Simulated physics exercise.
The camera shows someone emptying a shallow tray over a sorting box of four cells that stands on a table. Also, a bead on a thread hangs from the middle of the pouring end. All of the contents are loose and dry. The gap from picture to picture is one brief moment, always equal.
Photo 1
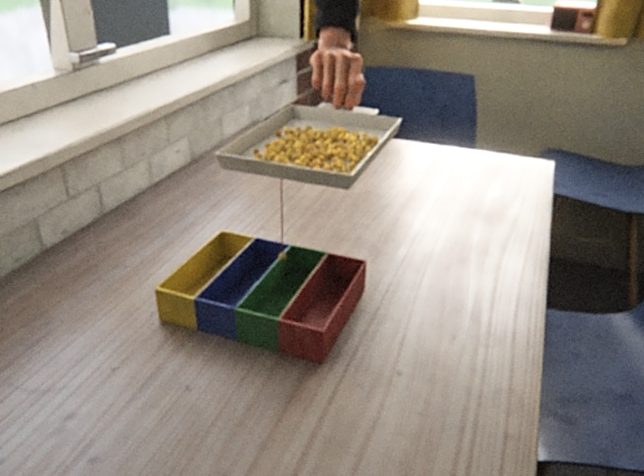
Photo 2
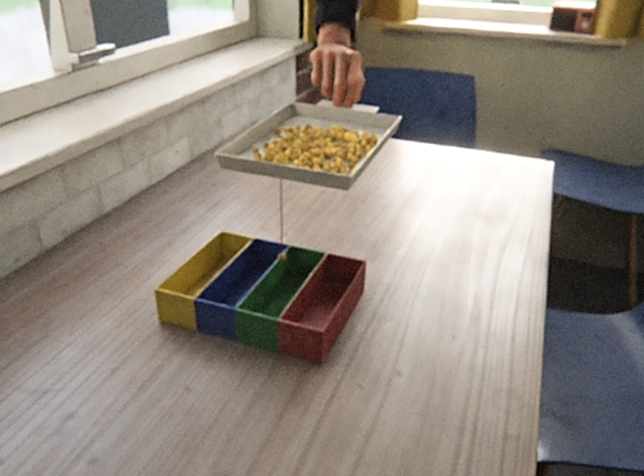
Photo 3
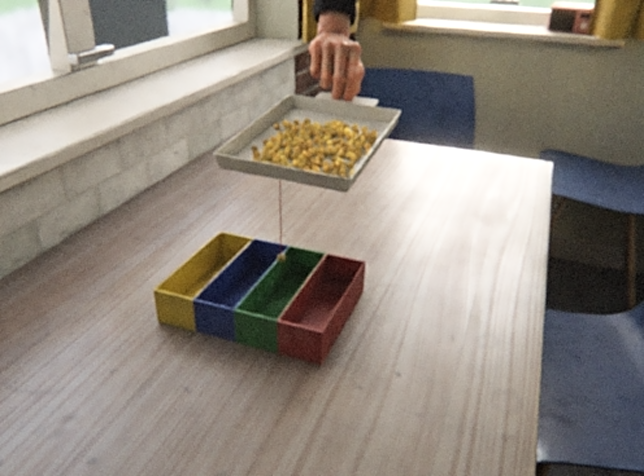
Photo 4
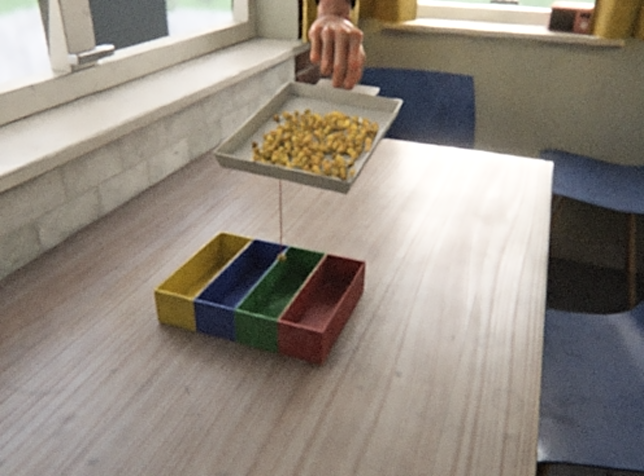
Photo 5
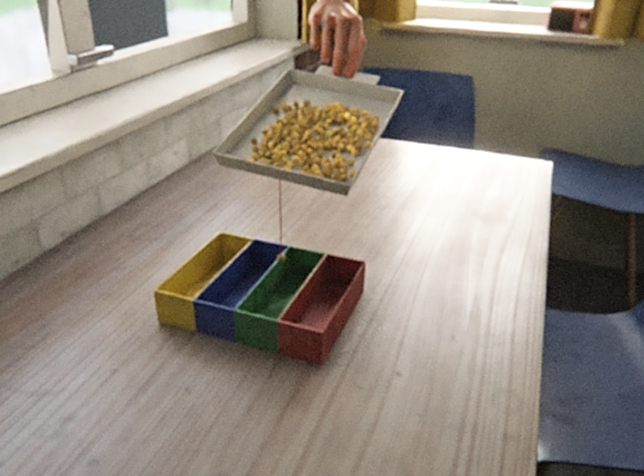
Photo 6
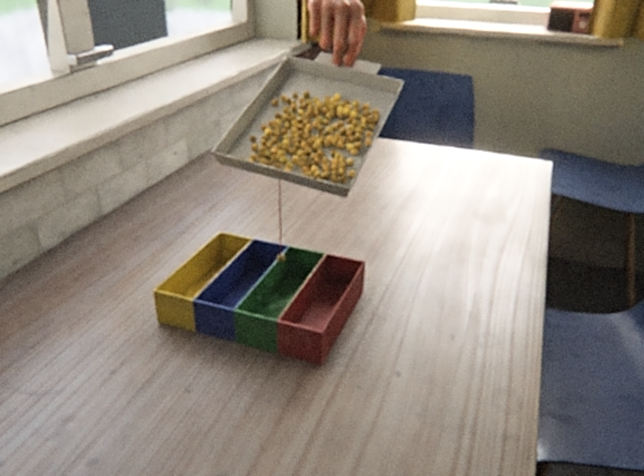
At the start, a hand holds a shallow tray of yellow puffed pieces level above a box with yellow, blue, green and red cells on a table. The hand gradually raises the far side, tilting the tray toward its near right corner, while only a few pieces shift and the box stays still.
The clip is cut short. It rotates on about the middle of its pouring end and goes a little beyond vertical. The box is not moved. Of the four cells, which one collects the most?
The red one collects the most.
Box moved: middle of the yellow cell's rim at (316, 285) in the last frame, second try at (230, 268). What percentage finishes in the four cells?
Roughly 80 per cent the first time and 100 per cent the second.
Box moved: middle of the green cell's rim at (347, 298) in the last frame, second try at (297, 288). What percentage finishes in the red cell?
About 0 and 50 per cent.
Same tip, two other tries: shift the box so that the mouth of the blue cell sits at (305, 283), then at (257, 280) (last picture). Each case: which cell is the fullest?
For the first position it is the green cell, and for the second it is the red cell.
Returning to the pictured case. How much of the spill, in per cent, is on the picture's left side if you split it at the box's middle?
That's about 10 per cent of the spill.
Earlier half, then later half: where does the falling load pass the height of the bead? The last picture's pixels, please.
I'd say close to (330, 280) at first and close to (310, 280) later on.
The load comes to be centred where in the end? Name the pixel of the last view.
(312, 329).
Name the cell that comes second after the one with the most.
The answer would be the cell in green.
Shortly afterwards, tray tipped steeply; the whole lot on the tray.
Next, tray tipped right over; all but a few on the tray; only a few in the red cell; a little falling or outside the box.
Some moments later, tray tipped past a quarter turn; near half in the red cell; near a quarter in the green cell; a little in the blue cell; only a few in the yellow cell; near a quarter falling or outside the box.
In the end, tray tipped past a quarter turn; near half in the red cell; near a quarter in the green cell; a little in the blue cell; only a few in the yellow cell; near a quarter outside the box.
